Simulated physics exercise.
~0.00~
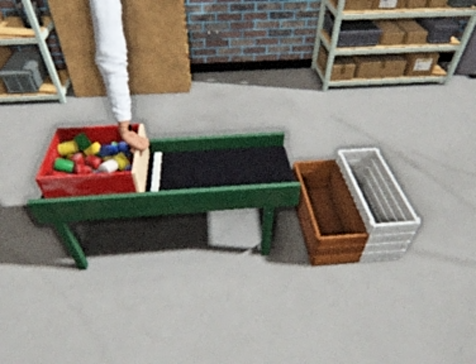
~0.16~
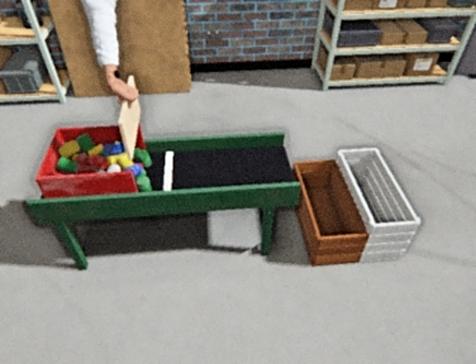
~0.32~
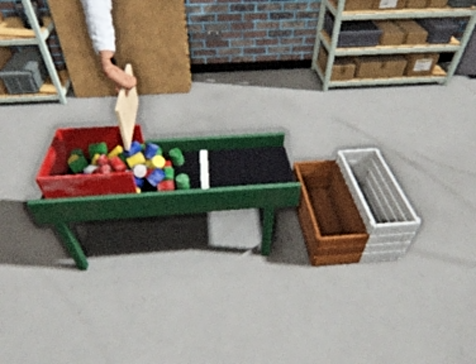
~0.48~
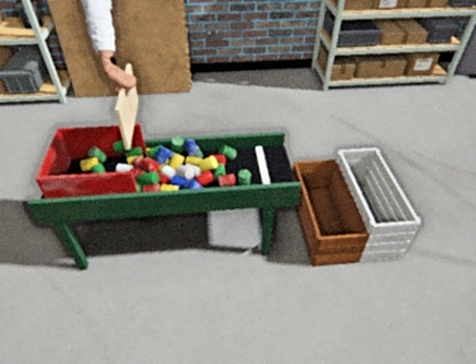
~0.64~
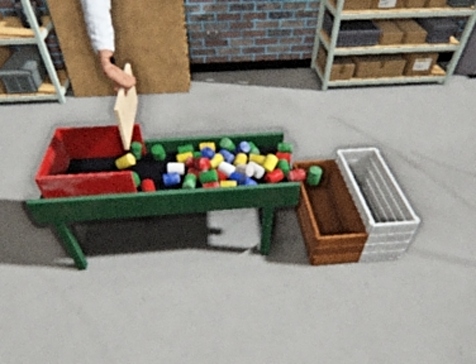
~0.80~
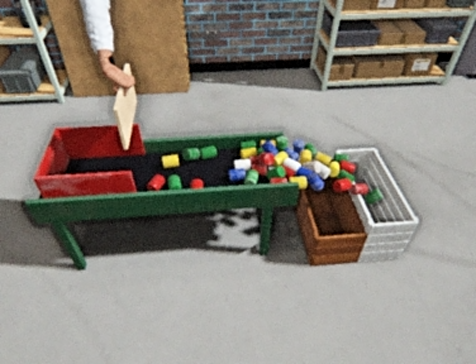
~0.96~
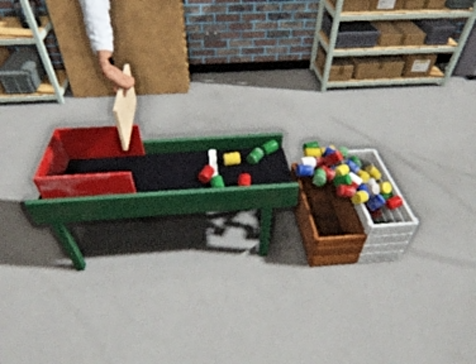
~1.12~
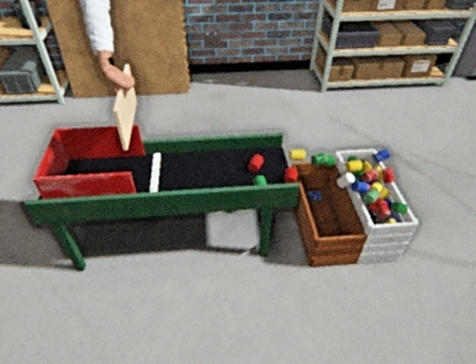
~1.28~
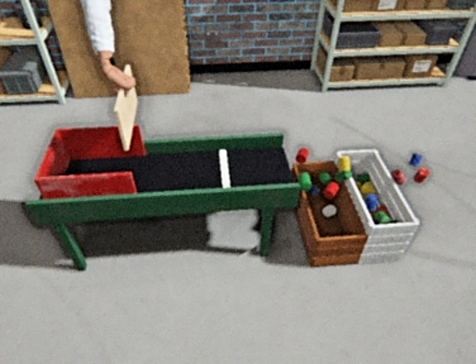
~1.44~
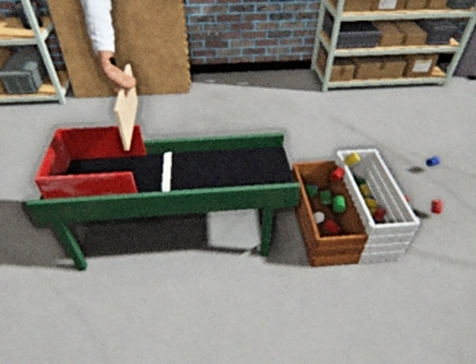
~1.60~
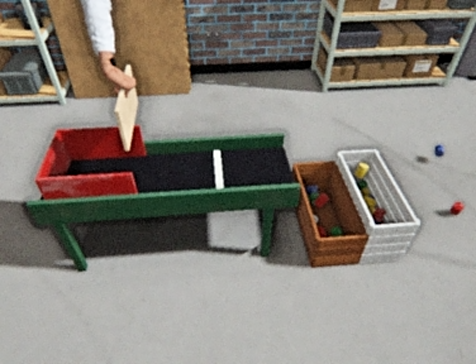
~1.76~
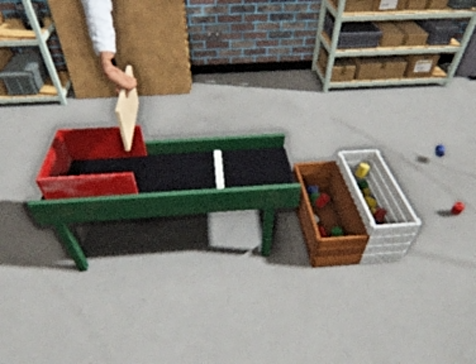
At the start, a hand holds a flat gate against a red pen full of small colourful cylinders on a dark belt with green sides, with a brown wooden tote and a white tote past its right end. The hand lifts the gate, and the pieces spill out and spread along the belt as it carries them right. They fly off the end in a thick stream, most crossing the wooden tote into the white one. The last few drop into the wooden tote, while some bounce out onto the floor. Finally, both totes hold pieces, and a blue and a red one rest on the floor at right.
